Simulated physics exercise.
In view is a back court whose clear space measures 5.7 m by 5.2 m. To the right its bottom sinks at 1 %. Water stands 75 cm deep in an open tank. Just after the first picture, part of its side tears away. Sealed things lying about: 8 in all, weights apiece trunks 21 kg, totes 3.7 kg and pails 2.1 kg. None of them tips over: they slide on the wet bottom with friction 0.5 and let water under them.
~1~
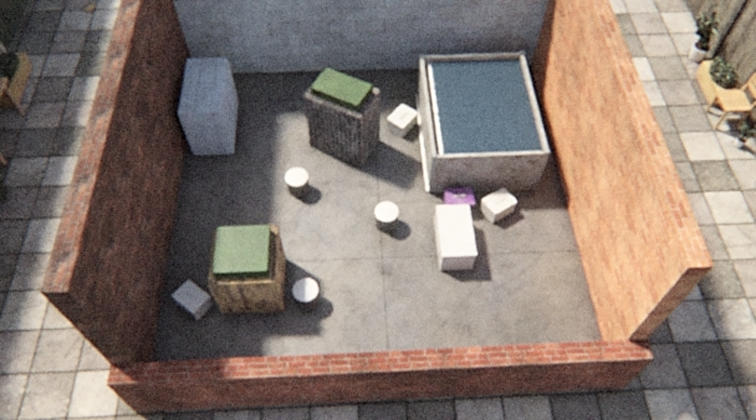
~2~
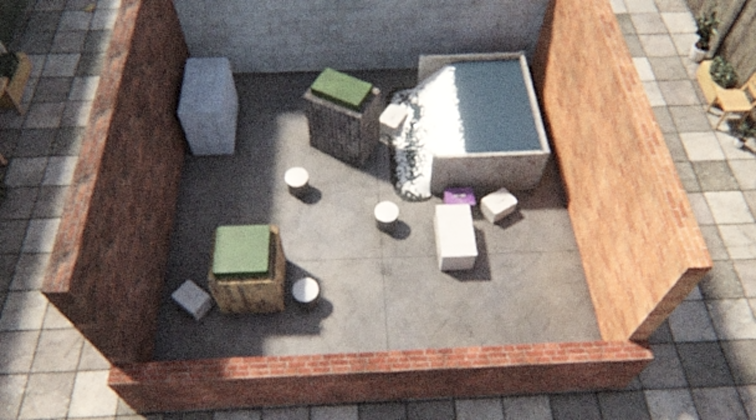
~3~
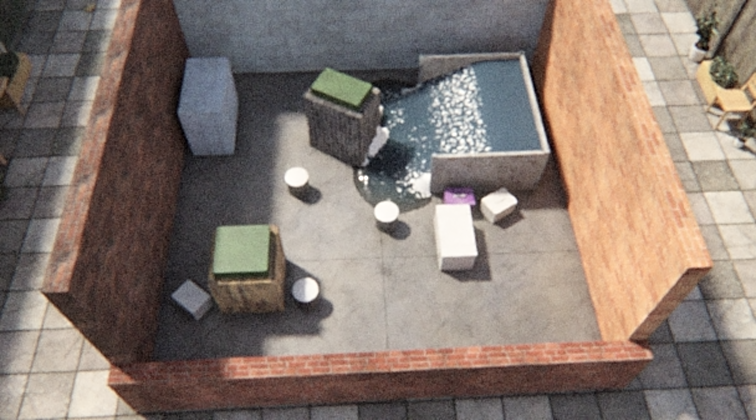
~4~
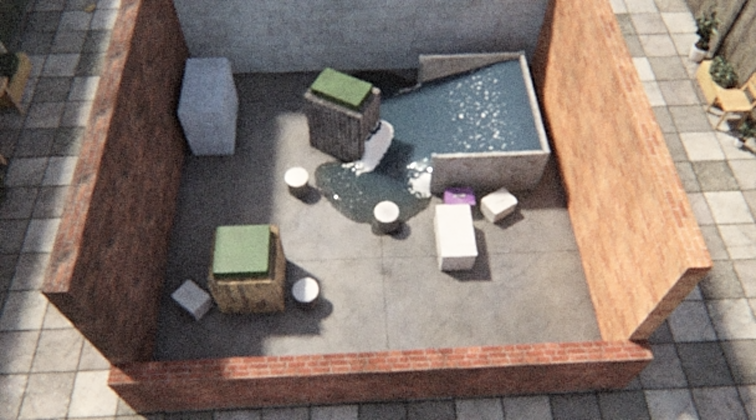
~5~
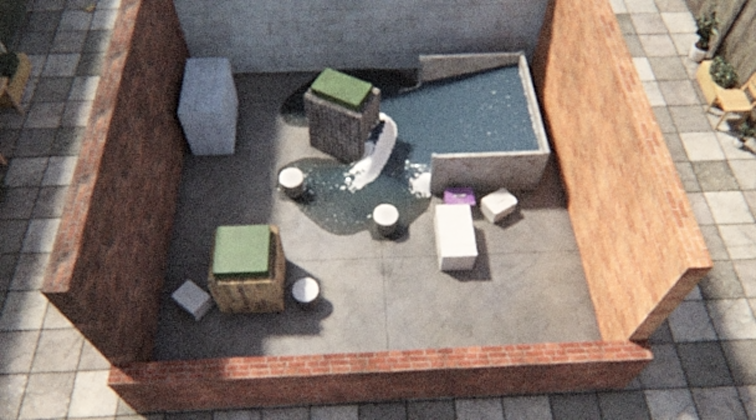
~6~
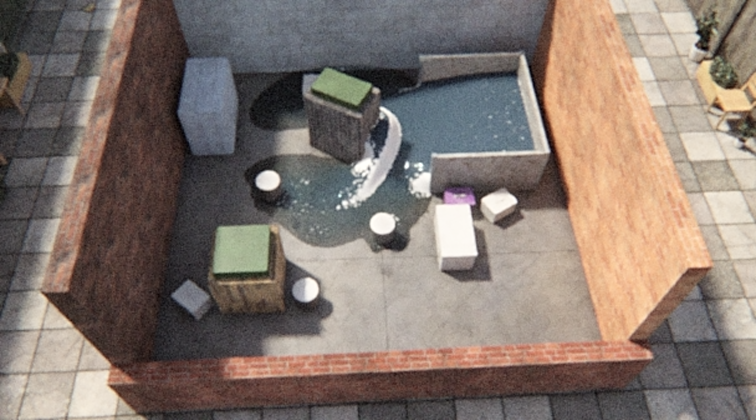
Water burst through the left side of a tank in a brick-walled yard, carrying a small pale box toward a green-topped block, then spread across the floor around it and shifted two white pails.
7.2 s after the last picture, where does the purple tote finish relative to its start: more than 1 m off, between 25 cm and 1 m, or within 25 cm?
Within 25 cm.
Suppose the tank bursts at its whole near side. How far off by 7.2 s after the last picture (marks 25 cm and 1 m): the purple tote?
Under that change, the purple tote covers a big distance.
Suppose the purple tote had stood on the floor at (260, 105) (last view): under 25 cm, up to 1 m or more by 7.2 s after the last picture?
I'd say it lands far off.
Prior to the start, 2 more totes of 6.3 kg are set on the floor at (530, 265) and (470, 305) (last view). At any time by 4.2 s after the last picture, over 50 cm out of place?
One by one: Within it, then within it.
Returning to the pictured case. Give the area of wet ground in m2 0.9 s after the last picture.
Somewhere around 17 m2, roughly.
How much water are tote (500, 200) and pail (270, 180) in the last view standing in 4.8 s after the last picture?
About 2 and 11 cm.
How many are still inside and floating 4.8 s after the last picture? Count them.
Then: 5.
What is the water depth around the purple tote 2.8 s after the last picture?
0 cm or so.
Then, 0.9 s after the last picture the purple tote is near (460, 196), 0.0 m from its start, aground; 2 afloat.
Then, 2.8 s after the last picture the purple tote is near (460, 196), 0.0 m from its start, aground; 5 afloat.
Then, 4.8 s after the last picture the purple tote is near (481, 192), 0.3 m from its start, afloat; 5 afloat.
Then, 7.2 s after the last picture the purple tote is near (461, 200), 0.1 m from its start, afloat; 8 afloat.
